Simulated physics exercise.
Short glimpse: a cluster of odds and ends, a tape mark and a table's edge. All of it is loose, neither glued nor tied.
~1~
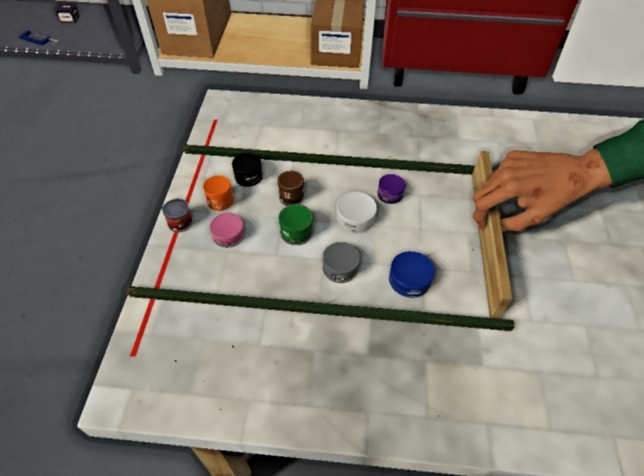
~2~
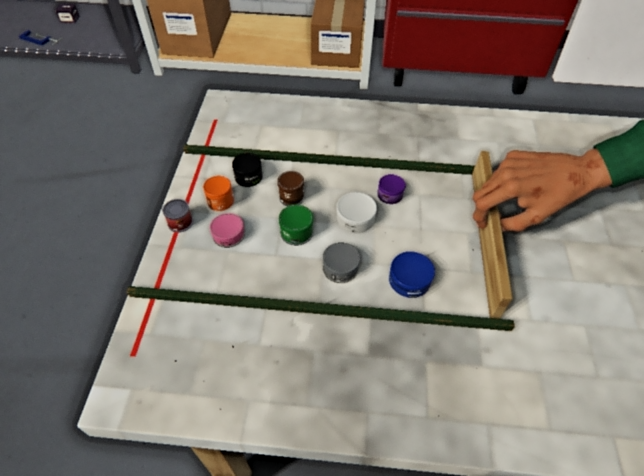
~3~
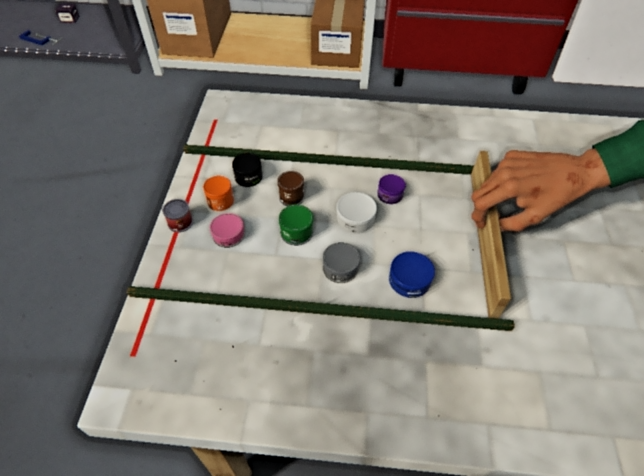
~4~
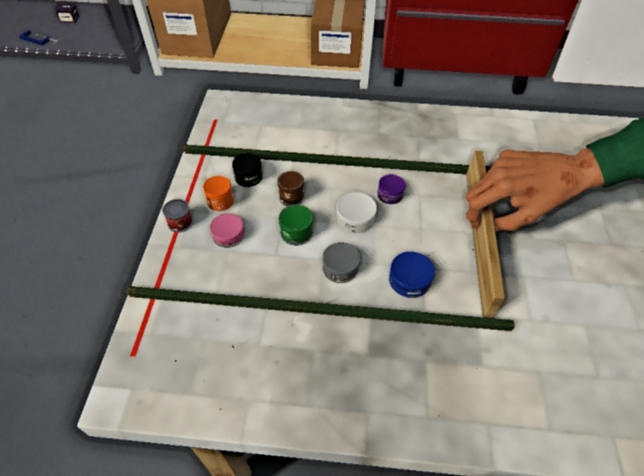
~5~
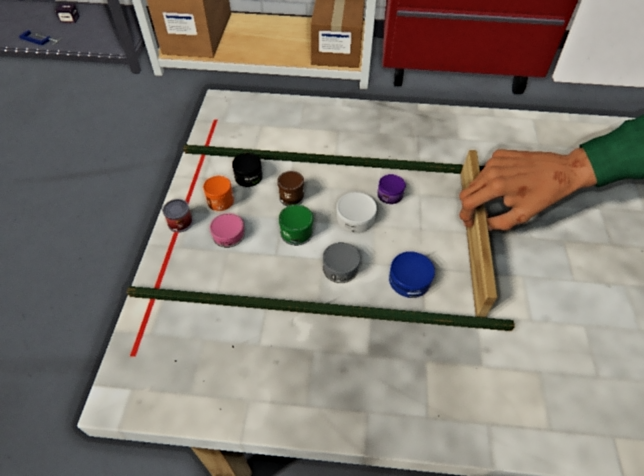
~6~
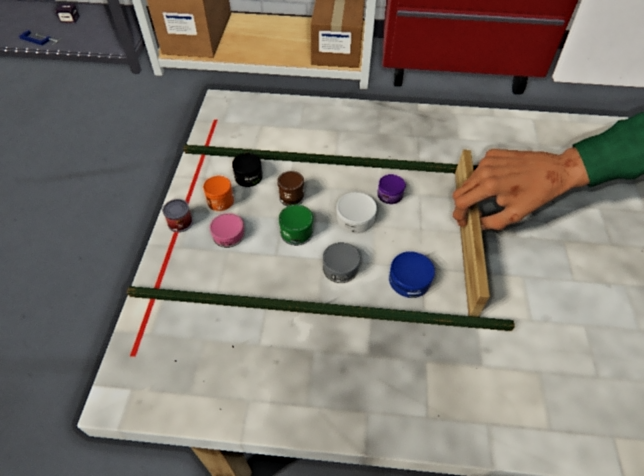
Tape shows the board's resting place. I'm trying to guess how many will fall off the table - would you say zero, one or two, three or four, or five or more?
I would say five or more.
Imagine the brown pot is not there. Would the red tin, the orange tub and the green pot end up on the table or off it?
Red tin down; orange tub down; green pot still up.
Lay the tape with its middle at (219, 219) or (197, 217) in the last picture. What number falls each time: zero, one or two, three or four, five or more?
Just one or two; 3 or 4.
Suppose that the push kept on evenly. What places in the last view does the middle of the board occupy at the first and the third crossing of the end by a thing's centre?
(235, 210), later (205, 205).
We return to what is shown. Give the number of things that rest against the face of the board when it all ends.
4.
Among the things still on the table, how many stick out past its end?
That would be 5.
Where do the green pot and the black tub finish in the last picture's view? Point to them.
The green pot comes to rest at (157, 225), and the black tub comes to rest at (179, 156).
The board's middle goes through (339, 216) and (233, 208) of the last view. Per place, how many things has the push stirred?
So 5, and at the other place 10.
A little later, none off yet; red tin at rest near (178, 216); orange tub at rest near (219, 194); pink pot at rest near (228, 230).
When it is over, the number that fall off is five or more; down, grey tin, brown pot, pink pot, orange tub and red tin.
